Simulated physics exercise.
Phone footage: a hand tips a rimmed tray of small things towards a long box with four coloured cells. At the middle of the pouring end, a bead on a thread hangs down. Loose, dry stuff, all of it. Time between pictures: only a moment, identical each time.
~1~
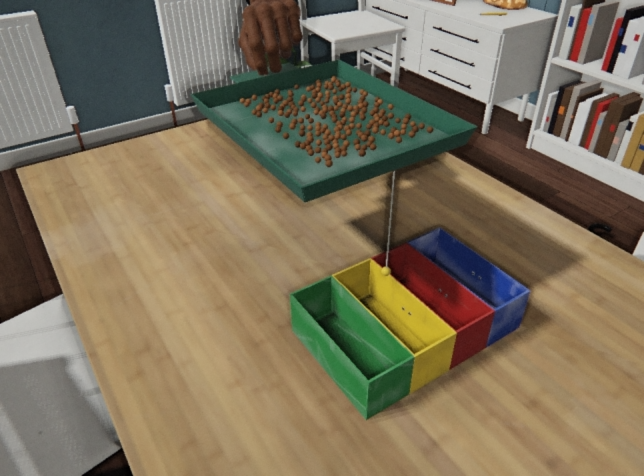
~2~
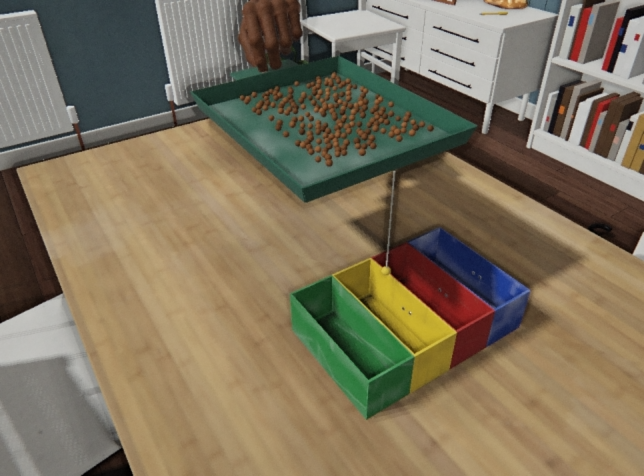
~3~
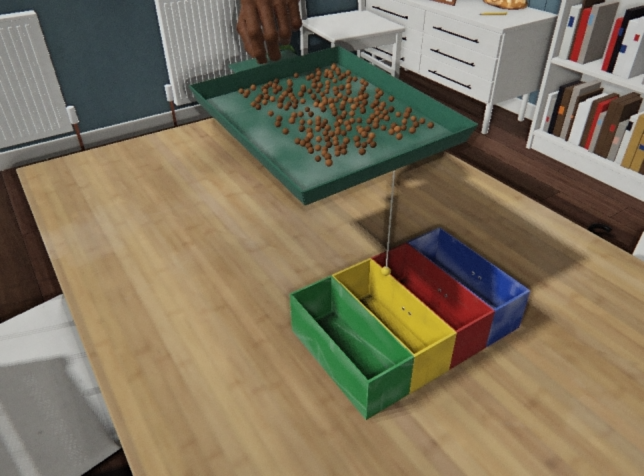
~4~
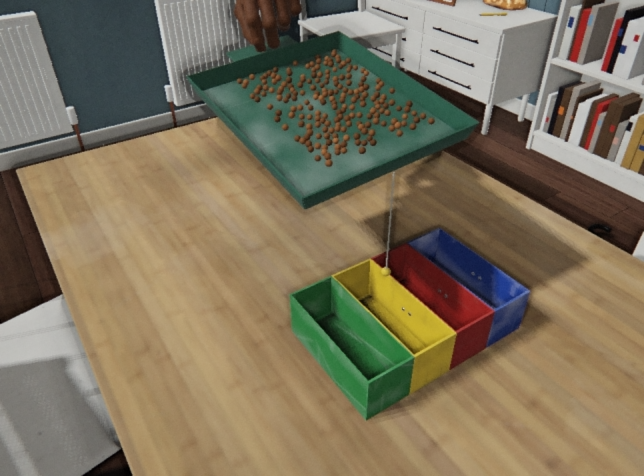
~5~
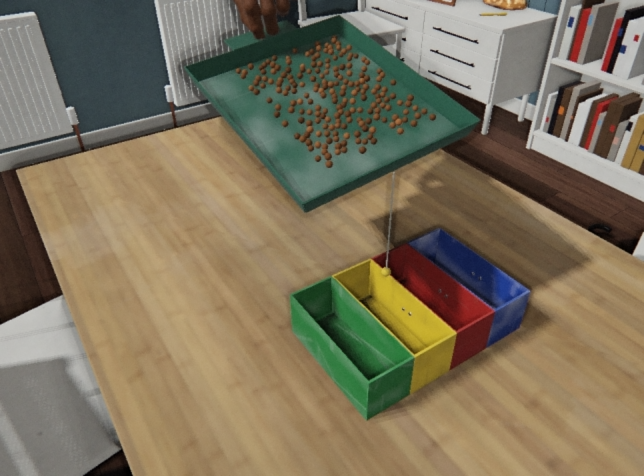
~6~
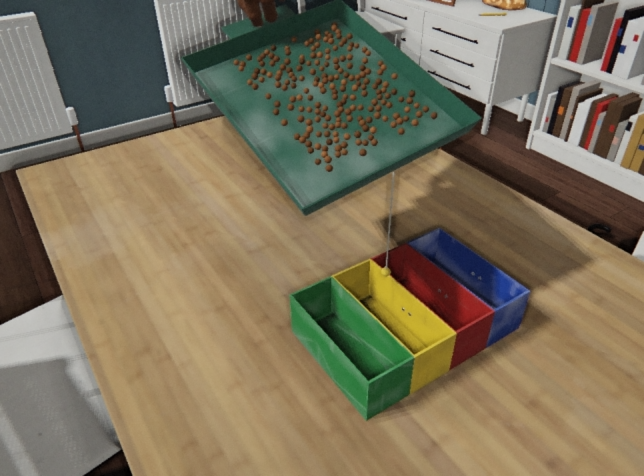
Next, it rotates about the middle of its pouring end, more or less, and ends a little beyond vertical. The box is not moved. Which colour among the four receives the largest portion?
Green.
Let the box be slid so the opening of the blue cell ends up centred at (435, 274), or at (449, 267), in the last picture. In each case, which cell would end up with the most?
Try 1 - the green cell; try 2 - the cell in green.
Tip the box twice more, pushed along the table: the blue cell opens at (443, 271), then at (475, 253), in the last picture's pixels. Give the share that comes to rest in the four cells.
Roughly 90 per cent, then roughly 0 per cent.
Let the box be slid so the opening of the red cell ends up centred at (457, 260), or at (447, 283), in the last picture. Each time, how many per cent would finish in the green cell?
Trial 1 around 0 percent, trial 2 around 10 percent.
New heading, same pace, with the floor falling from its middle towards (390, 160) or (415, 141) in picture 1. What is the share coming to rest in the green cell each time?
You'd get 0 per cent the first time and 0 per cent the second time.
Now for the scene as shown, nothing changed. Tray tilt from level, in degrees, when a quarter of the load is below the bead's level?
70 degrees.
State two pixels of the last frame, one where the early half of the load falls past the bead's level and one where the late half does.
It passes near (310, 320) first and then near (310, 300).
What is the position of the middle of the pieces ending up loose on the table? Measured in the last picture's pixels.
My estimate puts the centre near (290, 421).
Shortly afterwards, tray tipped steeply; the bulk on the tray; only a few in the green cell; near a quarter falling or outside the box.
Next, tray tipped past a quarter turn; a little on the tray; near a third in the green cell; near half falling or outside the box.
Some moments later, tray tipped past a quarter turn; near half in the green cell; near half falling or outside the box.
In the end, tray tipped past a quarter turn; near half in the green cell; none at all in the yellow cell; none at all in the red cell; none at all in the blue cell; near half outside the box.
